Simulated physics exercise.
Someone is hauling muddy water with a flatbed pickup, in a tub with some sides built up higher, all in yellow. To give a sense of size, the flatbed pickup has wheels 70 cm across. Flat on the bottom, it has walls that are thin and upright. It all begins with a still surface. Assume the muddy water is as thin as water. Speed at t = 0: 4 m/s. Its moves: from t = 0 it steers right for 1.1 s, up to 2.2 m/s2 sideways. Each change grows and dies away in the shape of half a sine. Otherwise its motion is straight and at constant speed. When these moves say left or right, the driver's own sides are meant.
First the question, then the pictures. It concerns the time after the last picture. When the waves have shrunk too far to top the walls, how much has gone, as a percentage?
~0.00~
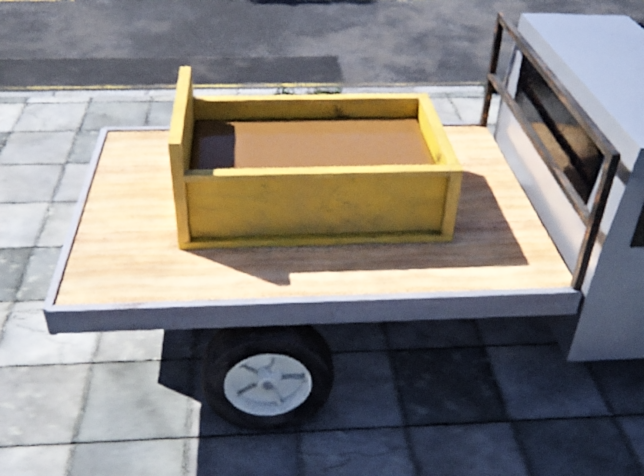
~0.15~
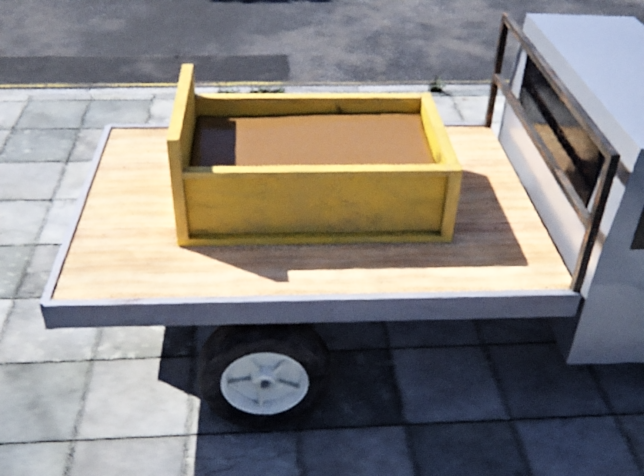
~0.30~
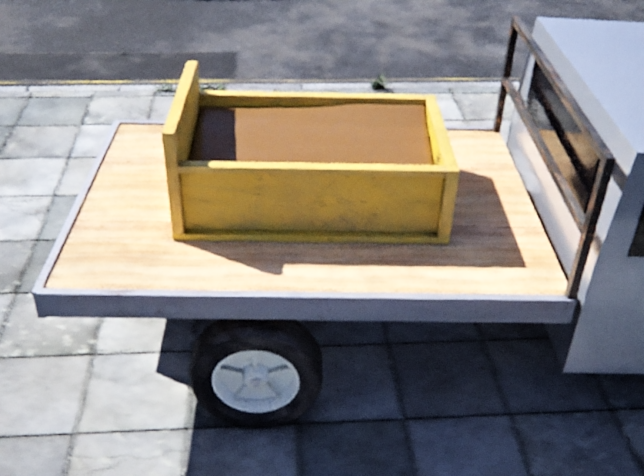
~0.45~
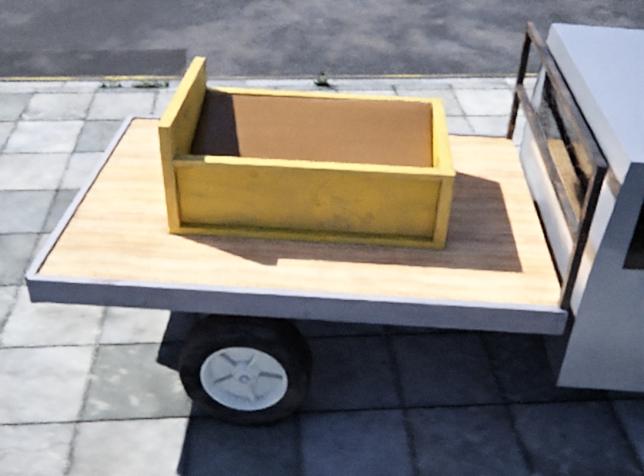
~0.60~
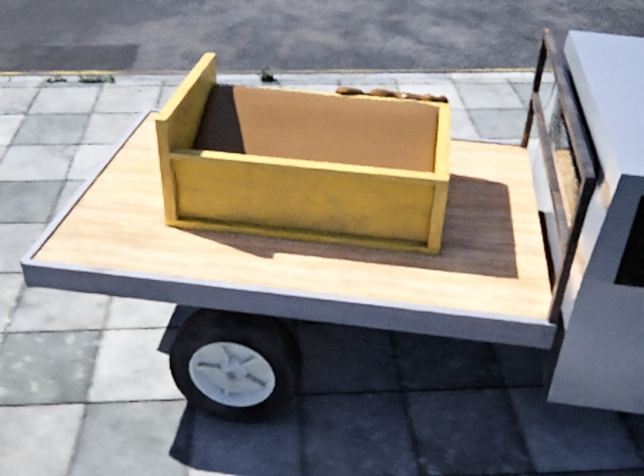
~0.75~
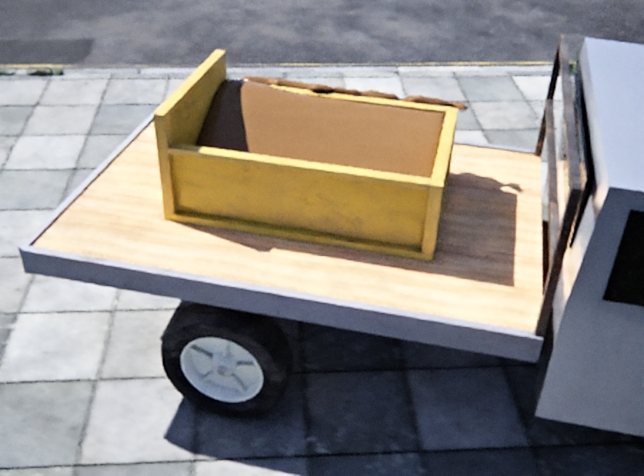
Some 2 per cent has gone overboard.
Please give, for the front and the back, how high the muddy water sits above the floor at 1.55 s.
Roughly 28 cm in front and 26 cm behind.
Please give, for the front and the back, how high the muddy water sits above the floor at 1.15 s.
Heights: Front 32 cm, then back 28 cm.
Then, 1.15 s in, front 31 cm, middle 30 cm, back 28 cm above the floor; the loss stands at 2 per cent, over the far side.
Then, 1.55 s in, front 28 cm, middle 28 cm, back 25 cm above the floor; the loss stands at 2 per cent, over the far side.
Then, 2.05 s in, front 28 cm, middle 29 cm, back 32 cm above the floor; the loss stands at 2 per cent, over the far side.
Then, 4.09 s in, the loss stands at 2 per cent, over the far side, 7 of 299 litres.
